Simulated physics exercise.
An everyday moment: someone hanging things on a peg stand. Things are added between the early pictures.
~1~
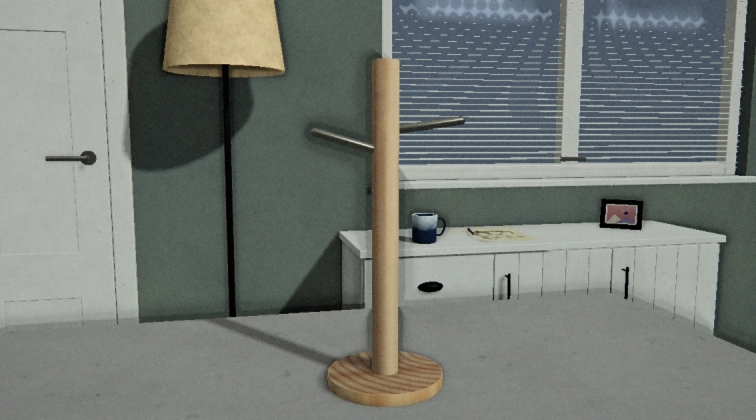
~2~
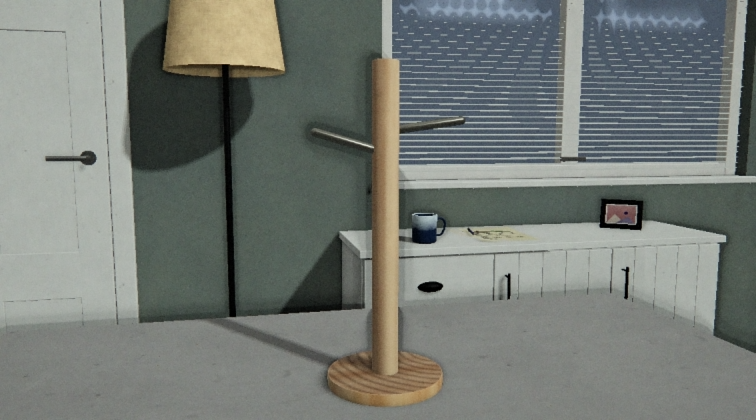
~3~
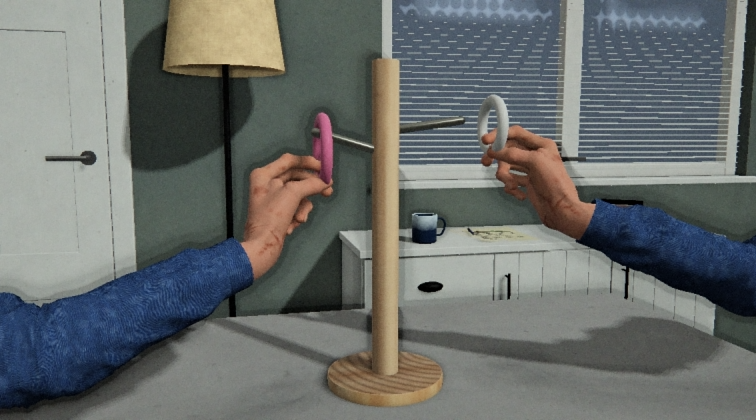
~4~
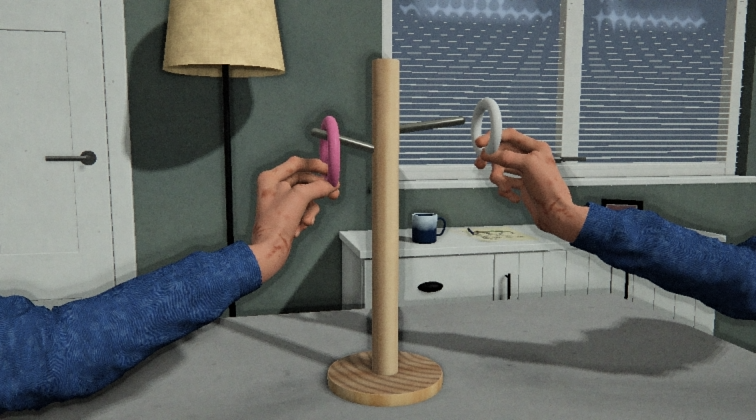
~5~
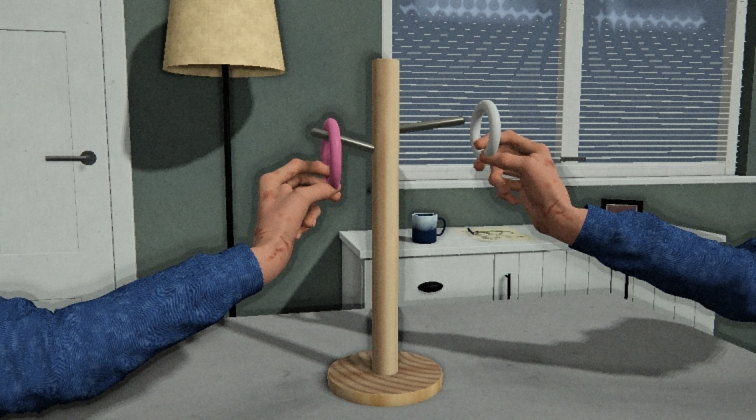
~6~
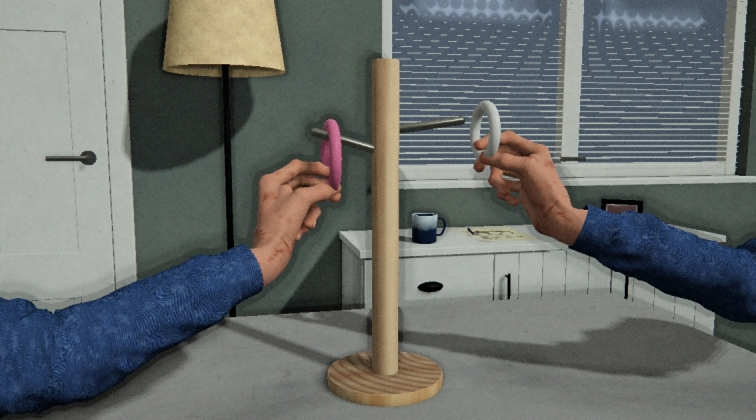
Two hands in blue sleeves came in from either side of a bare wooden peg stand, moved a pink ring and a white ring slightly inward at its pegs, then held them nearly still.
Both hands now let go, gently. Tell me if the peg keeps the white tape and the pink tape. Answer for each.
The white tape drops to the table, the pink tape remains hooked.
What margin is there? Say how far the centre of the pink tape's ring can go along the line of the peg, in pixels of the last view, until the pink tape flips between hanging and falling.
About 20 pixels left.
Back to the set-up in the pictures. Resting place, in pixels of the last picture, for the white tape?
Around (480, 345).
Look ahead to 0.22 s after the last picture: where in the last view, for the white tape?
Its middle is close to (482, 245).
Then, 0.22 s on from there, white tape on its way down near (482, 245); pink tape turned 4° from its first pose near (329, 158).
In the end, the white tape falls off, near (480, 344); the pink tape stays on its peg, near (330, 158).
